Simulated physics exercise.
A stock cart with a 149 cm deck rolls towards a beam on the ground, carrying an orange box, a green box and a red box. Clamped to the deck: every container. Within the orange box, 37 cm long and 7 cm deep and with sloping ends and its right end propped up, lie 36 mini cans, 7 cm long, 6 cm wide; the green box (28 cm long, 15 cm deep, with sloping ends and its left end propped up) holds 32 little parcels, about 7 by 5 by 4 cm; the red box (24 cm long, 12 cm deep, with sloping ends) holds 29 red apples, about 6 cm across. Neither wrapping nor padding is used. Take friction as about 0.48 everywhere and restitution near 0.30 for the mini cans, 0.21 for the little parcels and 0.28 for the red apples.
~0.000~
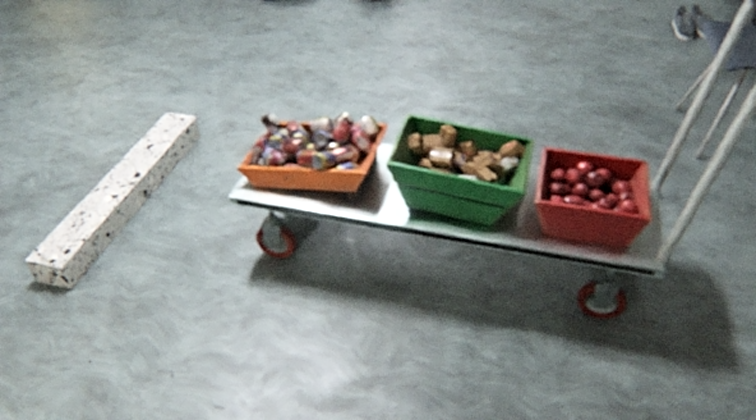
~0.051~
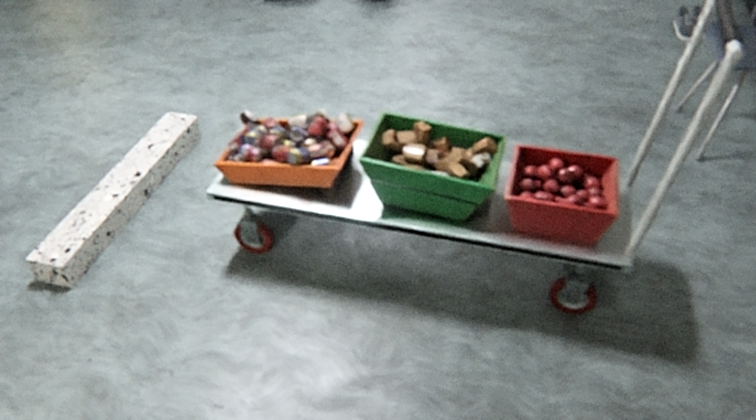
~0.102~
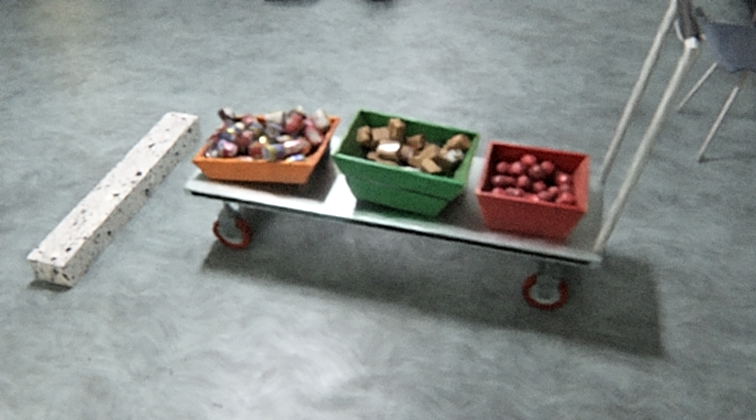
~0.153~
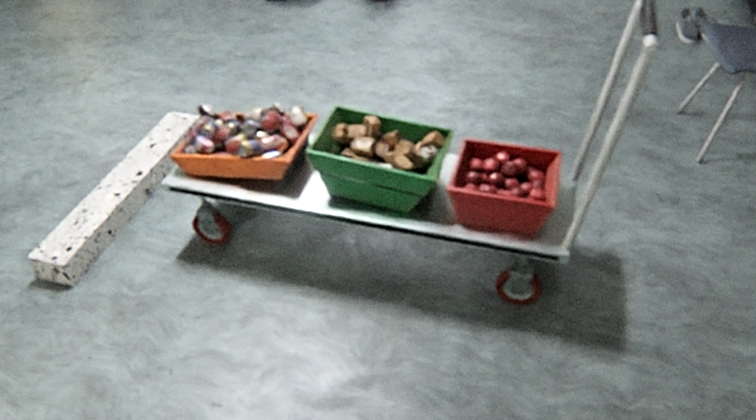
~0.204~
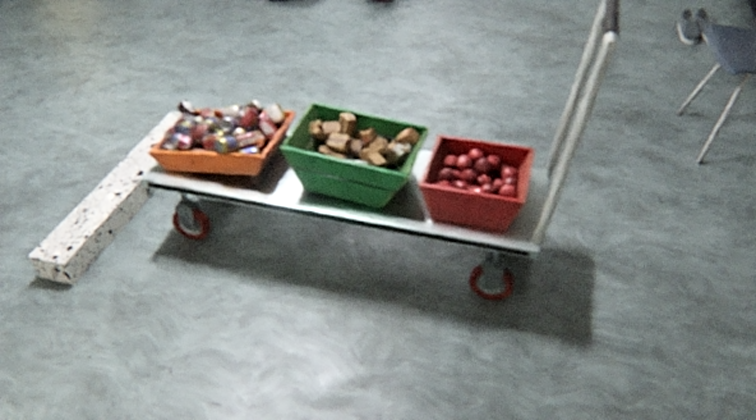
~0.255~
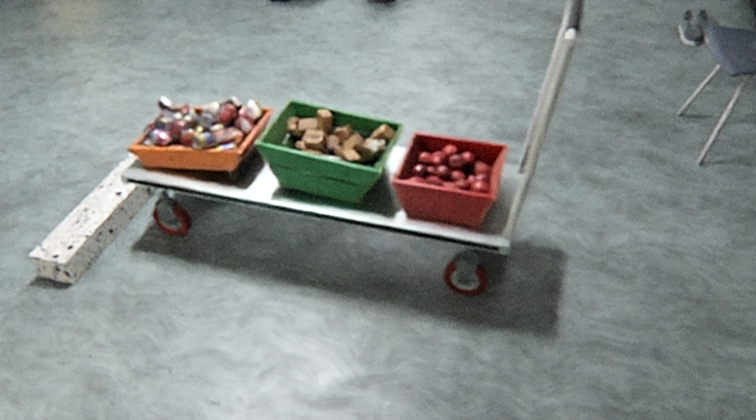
A flat cart carrying orange, green and red boxes of cans, small parcels and red apples rolls left beside a speckled beam.
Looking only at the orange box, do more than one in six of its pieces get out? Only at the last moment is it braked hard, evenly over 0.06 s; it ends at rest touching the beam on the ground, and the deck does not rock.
Looks like the escaped portion is a heftier fraction than a sixth.
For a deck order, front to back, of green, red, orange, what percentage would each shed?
In that arrangement the orange box sheds 20 per cent of its load, the green box 0 per cent, and the red box 0 per cent.
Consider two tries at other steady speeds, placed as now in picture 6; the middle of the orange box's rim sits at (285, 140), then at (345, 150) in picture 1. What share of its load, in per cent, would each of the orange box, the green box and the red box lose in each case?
For the orange box it's 20 % and then 50 %, for the green box 0 % and then 0 %, and for the red box 0 % and then 0 %.
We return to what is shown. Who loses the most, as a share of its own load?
Answer: The orange box.
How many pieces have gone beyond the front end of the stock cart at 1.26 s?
I count about 12 pieces out front at that moment.
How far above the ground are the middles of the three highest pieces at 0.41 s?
Mean height: Near 52 cm.
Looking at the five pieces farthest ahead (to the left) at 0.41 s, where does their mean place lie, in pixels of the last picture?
Mean place: Roughly (115, 114).
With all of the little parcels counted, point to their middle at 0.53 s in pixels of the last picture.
Middle: About (288, 146) px.
After 0.31 s, it begins to slow.
After 0.41 s, orange box 35 in, 1 out, green box 32 in, 0 out and red box 29 in, 0 out.
After 0.53 s, orange box 28 in, 8 out, green box 32 in, 0 out and red box 29 in, 0 out.
After 0.76 s, orange box 22 in, 14 out, green box 32 in, 0 out and red box 29 in, 0 out.
Outcome (at 1.26 s), orange box 22 in, 14 out, green box 32 in, 0 out and red box 29 in, 0 out. Asked share, 14 of 36, 39 per cent.
